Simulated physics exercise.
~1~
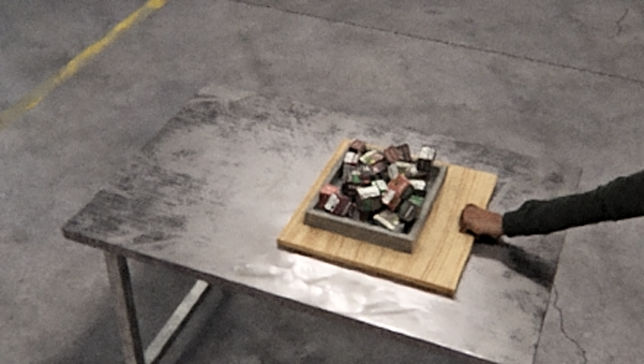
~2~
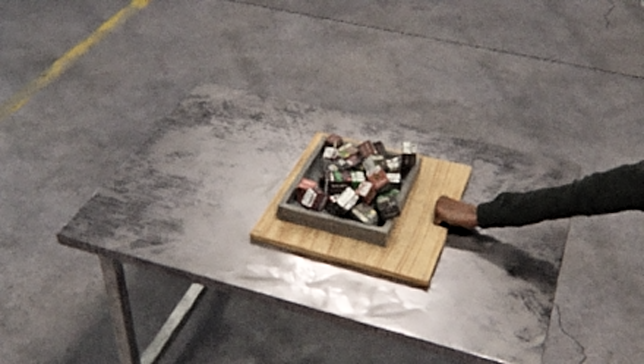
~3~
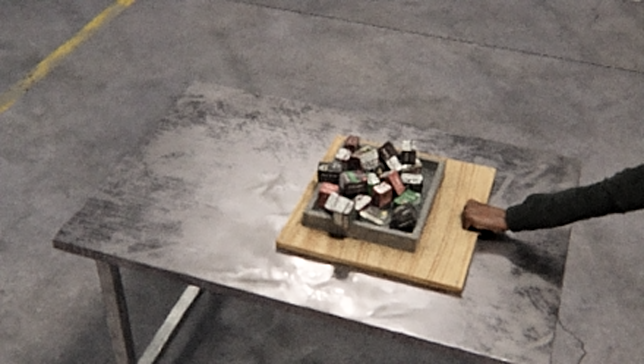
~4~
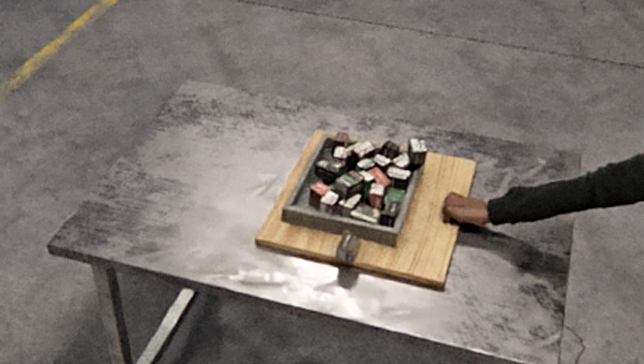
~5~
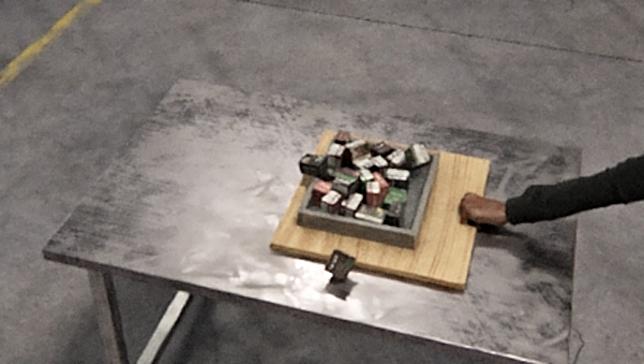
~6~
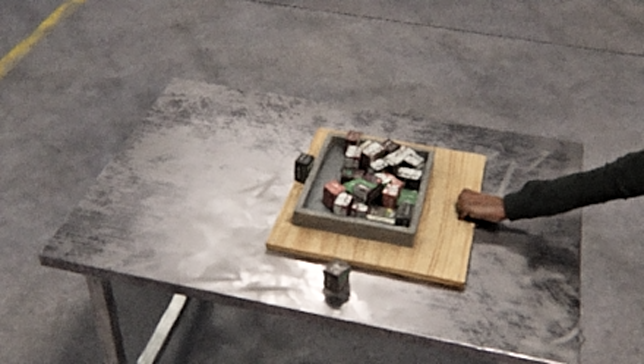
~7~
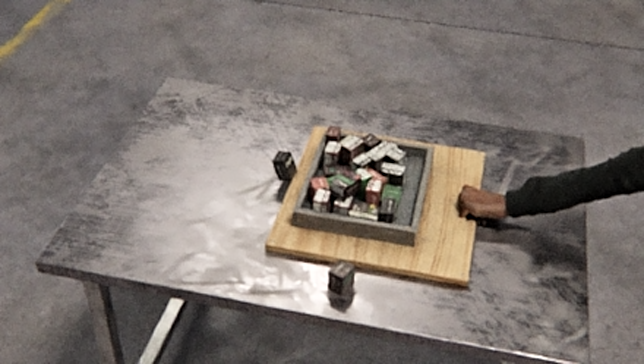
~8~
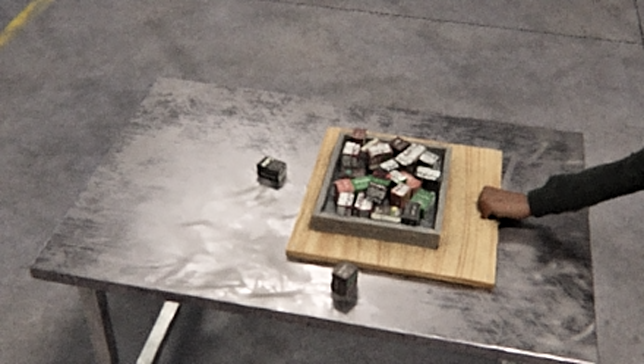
A hand slides the board back and forth, and two cartons leave the grey crate.
